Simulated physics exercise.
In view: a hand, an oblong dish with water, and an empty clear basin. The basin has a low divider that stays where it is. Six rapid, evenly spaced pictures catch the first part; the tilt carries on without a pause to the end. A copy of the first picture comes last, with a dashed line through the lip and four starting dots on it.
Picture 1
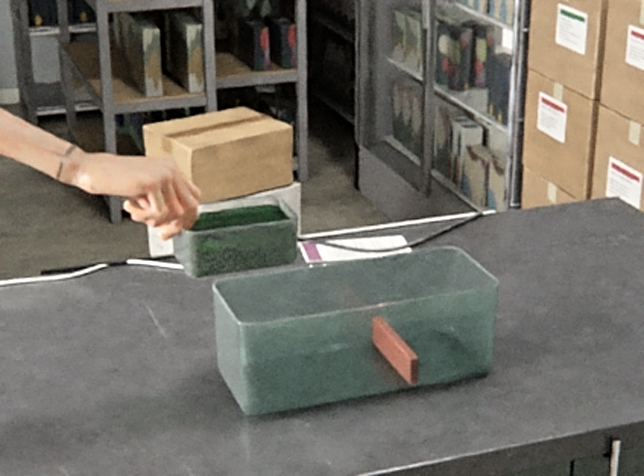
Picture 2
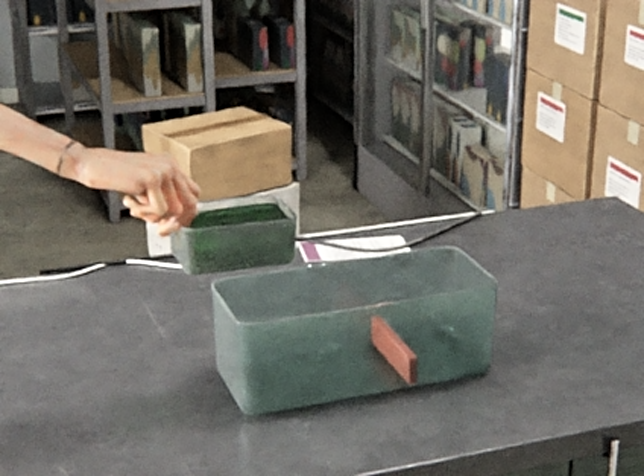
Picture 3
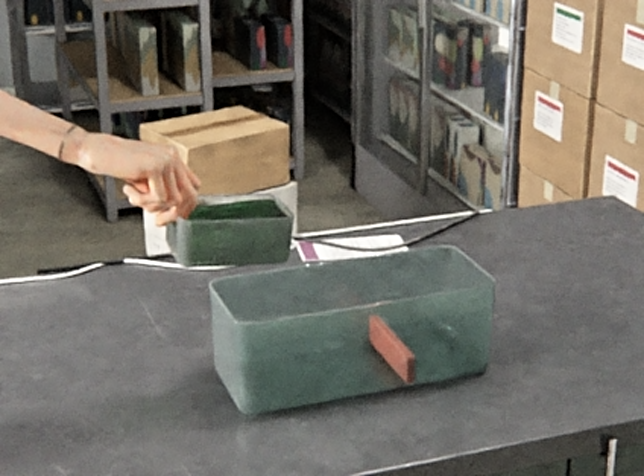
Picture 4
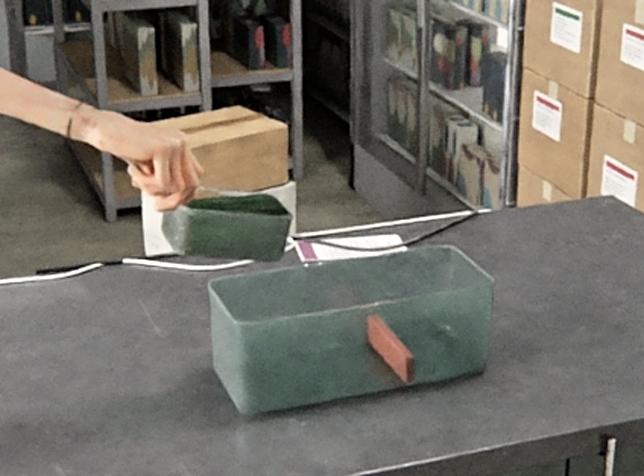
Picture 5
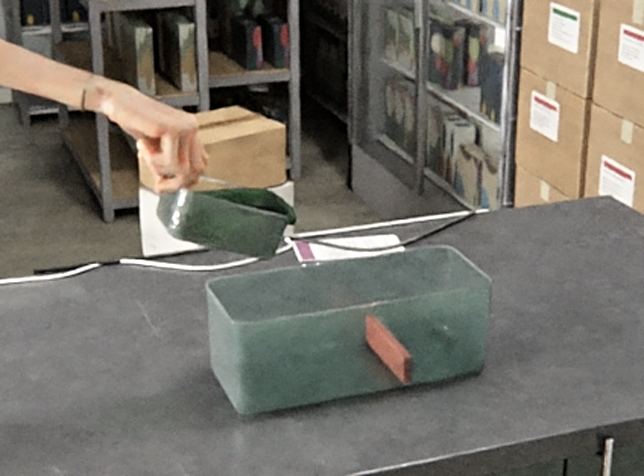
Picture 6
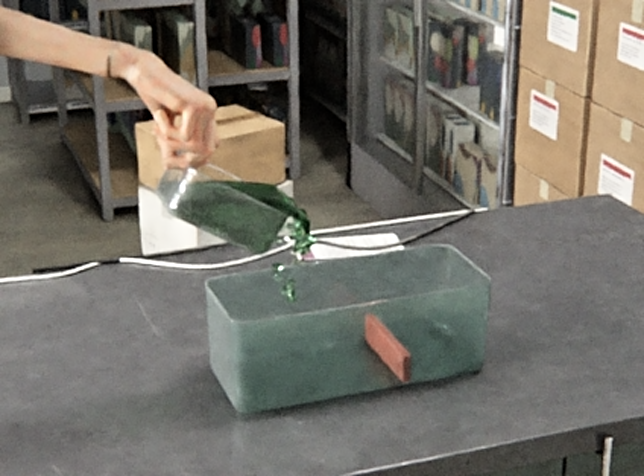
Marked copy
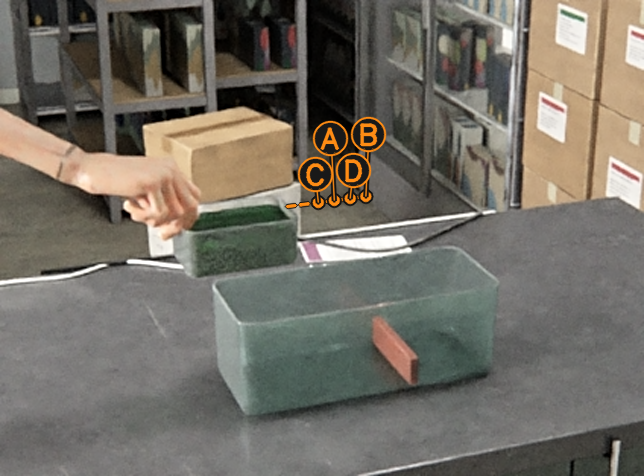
In a storeroom with shelves and stacked cardboard boxes, a hand holds a small oblong dish of green-looking liquid beside a larger, clear greenish basin on a dark table. The hand tilts the dish rightward, gradually at first, then more steeply, and liquid runs over its lip and down into the basin.
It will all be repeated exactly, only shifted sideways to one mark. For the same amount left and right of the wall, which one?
I would pick place C.
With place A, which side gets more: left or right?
More ends on the right.
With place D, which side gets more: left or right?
The right one.
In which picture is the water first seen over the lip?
Picture 5.
In orange, A at (334, 200); B at (365, 196); C at (318, 202); D at (350, 198).
For place A, about 31 % ends left of the wall and 68 % right of it.
For place B, about 15 % ends left of the wall and 84 % right of it.
For place C, about 45 % ends left of the wall and 53 % right of it.
For place D, about 13 % ends left of the wall and 87 % right of it.
